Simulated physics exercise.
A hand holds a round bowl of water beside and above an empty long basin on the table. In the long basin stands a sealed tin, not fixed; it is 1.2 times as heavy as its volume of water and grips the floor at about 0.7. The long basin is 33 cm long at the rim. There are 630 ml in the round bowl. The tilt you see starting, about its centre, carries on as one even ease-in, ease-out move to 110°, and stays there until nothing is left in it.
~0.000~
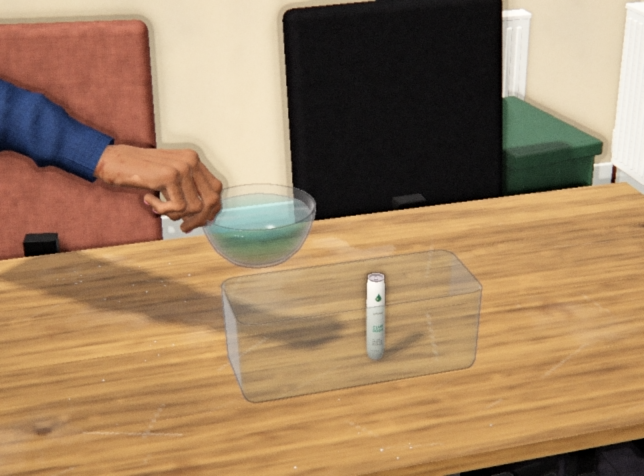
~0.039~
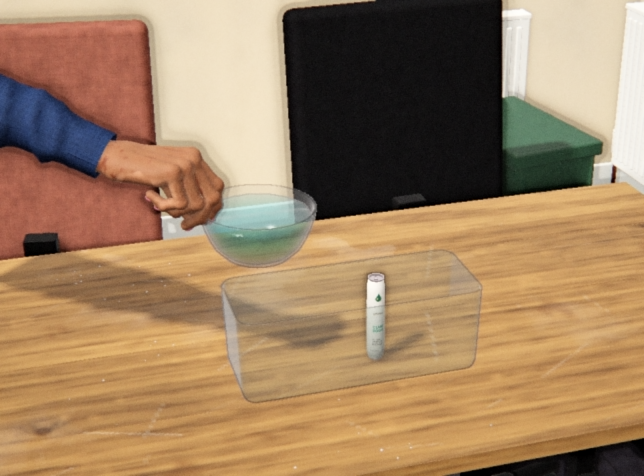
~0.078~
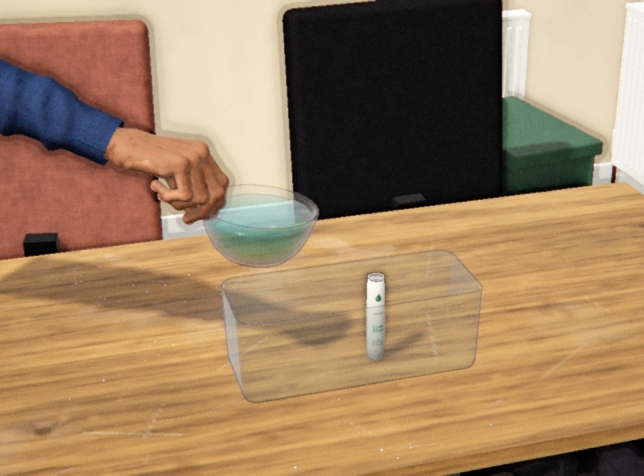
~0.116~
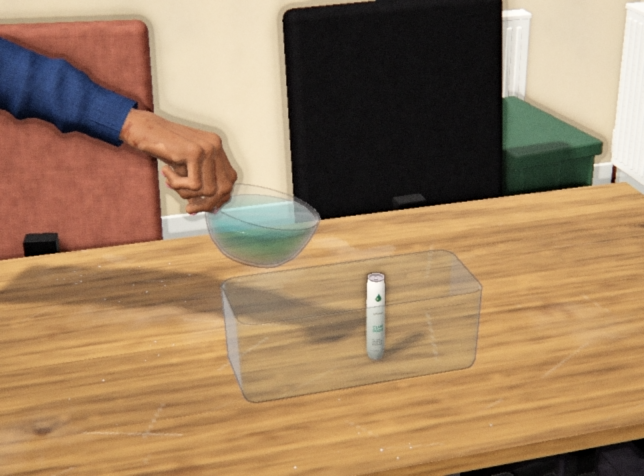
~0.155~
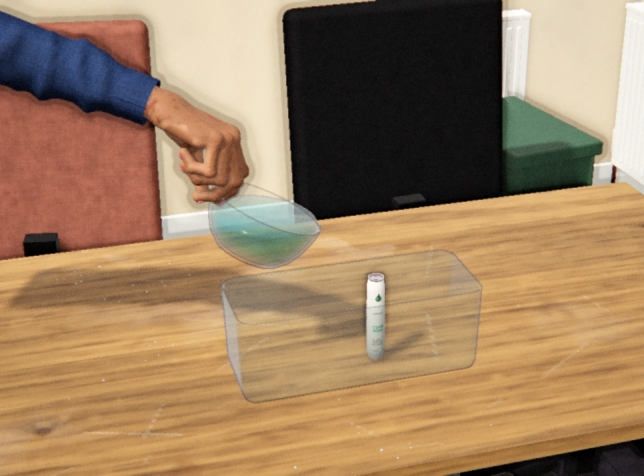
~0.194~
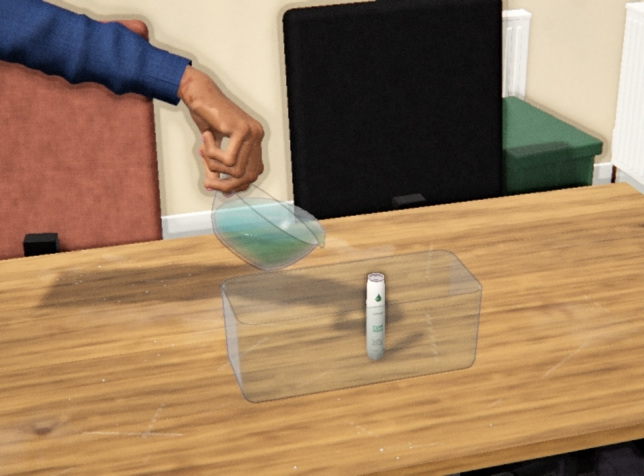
A hand tilts a round bowl of water rightward beside a clear basin holding a tin.
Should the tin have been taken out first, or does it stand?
It falls.
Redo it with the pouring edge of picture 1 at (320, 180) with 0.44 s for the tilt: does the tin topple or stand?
Then it topples.
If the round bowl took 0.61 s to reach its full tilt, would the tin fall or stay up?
The tin falls.
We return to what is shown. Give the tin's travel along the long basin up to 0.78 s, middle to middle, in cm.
About 2 cm.
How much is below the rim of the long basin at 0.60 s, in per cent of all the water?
Near 96 in a hundred.
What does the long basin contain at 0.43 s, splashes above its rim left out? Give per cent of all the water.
About 82 per cent.
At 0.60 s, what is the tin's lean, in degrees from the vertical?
About 5°.
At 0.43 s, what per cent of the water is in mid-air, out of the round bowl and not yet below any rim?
About 14 per cent.
Then, 0.43 s in, the tilt is 107° and 4 per cent is still to pour; the tin stands where it began.
Then, 0.60 s in, the tilt is 110° and 0 per cent is still to pour; the tin leans 7°.
Then, 0.78 s in, the tilt is 110° and 0 per cent is still to pour; the tin leans 21°.
Then, 0.98 s in, the tilt is 110° and 0 per cent is still to pour; the tin lies on its side.
Finally, the tin lies on its side.
